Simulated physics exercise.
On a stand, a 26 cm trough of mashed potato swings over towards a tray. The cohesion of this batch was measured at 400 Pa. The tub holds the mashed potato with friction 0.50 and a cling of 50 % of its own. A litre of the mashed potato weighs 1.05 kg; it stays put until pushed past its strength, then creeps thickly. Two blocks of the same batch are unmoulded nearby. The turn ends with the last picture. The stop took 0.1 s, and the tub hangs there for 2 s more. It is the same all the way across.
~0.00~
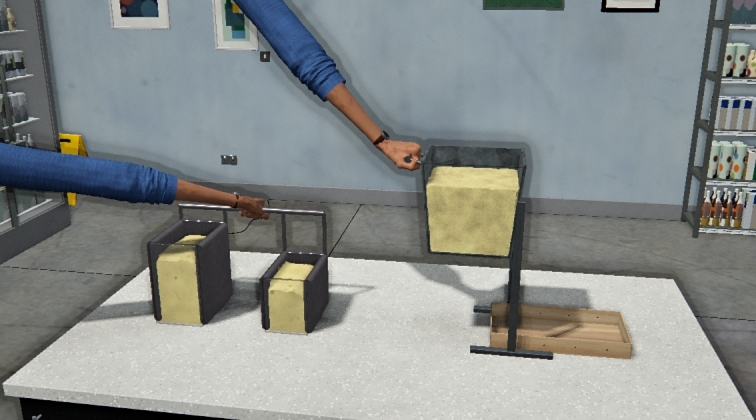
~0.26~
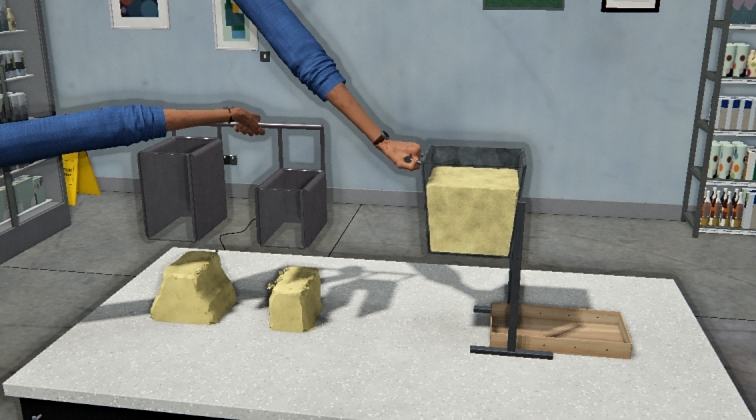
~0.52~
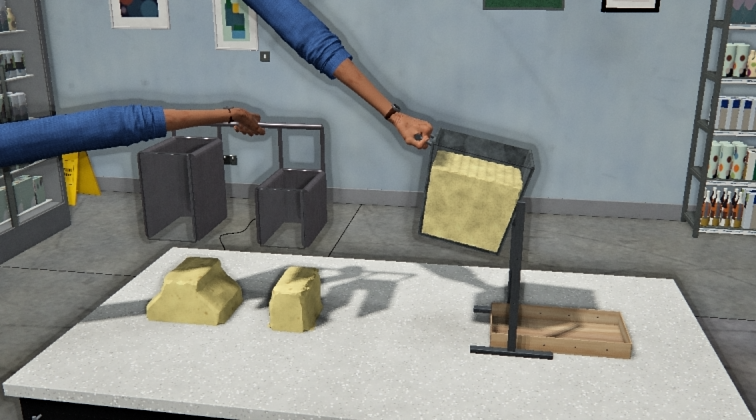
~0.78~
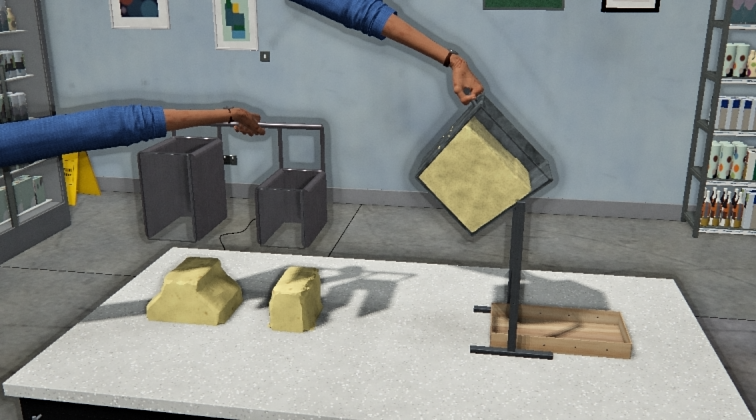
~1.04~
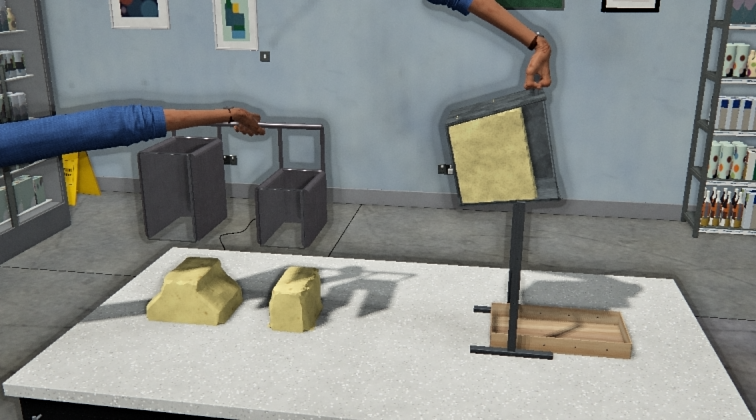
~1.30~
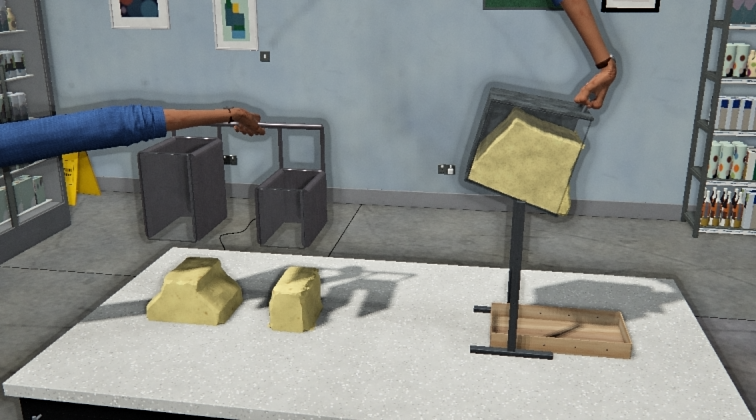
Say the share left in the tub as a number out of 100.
The share left in the tub is near 0 %.
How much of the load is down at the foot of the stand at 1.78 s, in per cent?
Some 65 per cent.
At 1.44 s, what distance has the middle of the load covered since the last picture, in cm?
About 11 cm.
After 1.44 s, the tub is at 105 degrees and holds 58 %.
After 1.61 s, the tub is at 105 degrees and holds 25 %.
After 1.78 s, the tub is at 105 degrees and holds 1 %.
After 1.95 s, the tub is at 105 degrees and holds 0 %.
After 3.30 s, at the end, the tub is at 105 degrees and holds 0 %.
